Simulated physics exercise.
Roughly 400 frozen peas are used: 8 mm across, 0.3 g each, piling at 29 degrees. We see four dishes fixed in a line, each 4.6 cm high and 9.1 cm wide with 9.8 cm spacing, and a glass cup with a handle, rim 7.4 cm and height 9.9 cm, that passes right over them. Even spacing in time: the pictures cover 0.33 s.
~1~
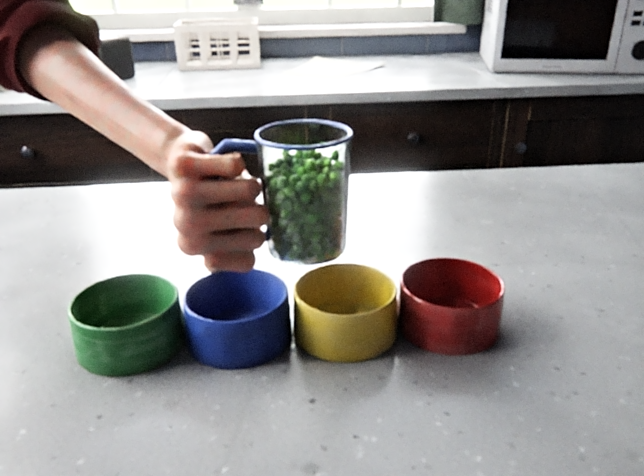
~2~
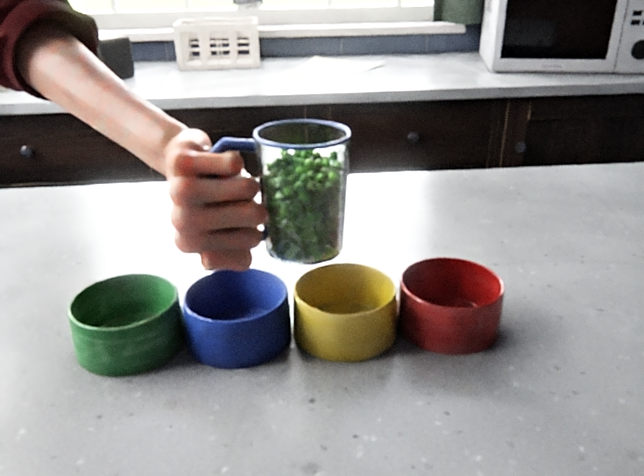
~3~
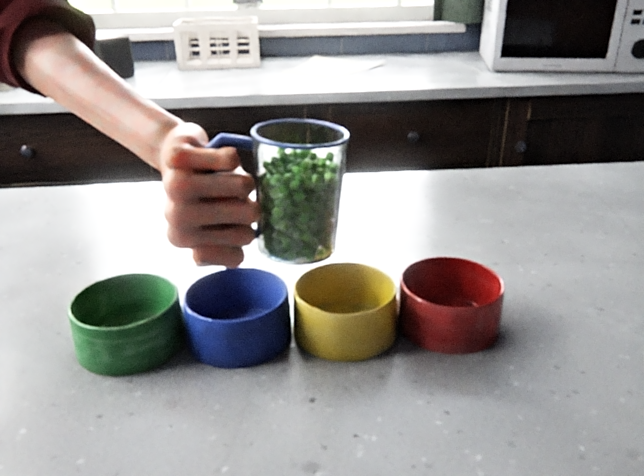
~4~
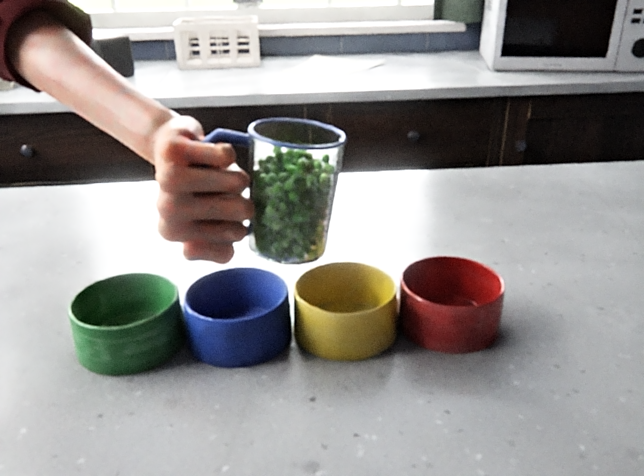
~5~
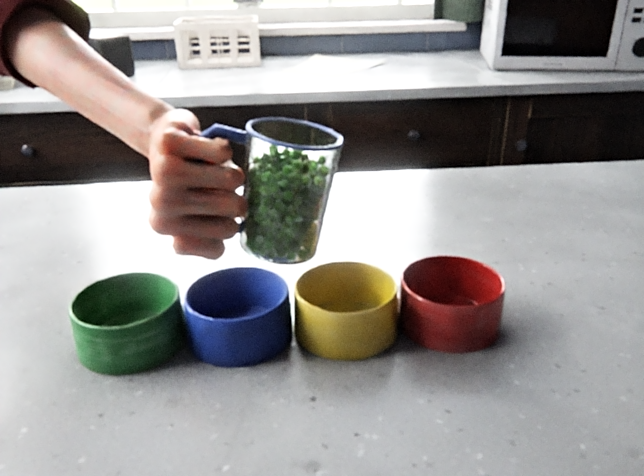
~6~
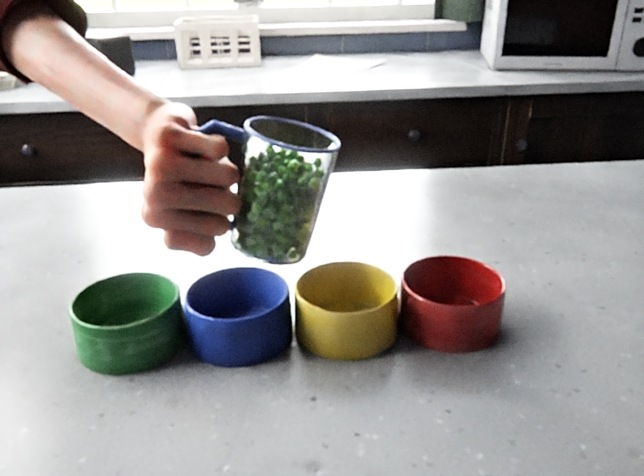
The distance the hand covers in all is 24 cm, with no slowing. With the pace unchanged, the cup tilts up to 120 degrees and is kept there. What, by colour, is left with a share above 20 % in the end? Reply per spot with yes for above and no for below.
Red: No, below. Blue: Yes, above. Green: Yes, above. Yellow: No, below. Counter: No, below.
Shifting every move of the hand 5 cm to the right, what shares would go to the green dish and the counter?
Then I'd expect green at 0 and the counter at 0.
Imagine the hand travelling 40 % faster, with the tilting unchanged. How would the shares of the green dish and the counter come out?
Green: 100; counter: 0.
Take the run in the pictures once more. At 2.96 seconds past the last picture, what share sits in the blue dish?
Some 50 per cent.
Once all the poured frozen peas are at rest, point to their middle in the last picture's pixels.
Roughly pixel (205, 321).
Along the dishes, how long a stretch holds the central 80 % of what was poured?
12 cm.
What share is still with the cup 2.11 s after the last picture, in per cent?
Close to 10 % of the load.
Then, 1.26 s after the last picture, tilt 83 degrees; cup holds 100 %.
Then, 2.11 s after the last picture, tilt 120 degrees; cup holds 10 %, blue 50 %, green 30 %.
Then, 2.96 s after the last picture, tilt 120 degrees; cup holds 0 %, blue 50 %, green 40 %.
In the end, red 0 %, blue 50 %, green 40 %, yellow 0 %, counter 10 %.
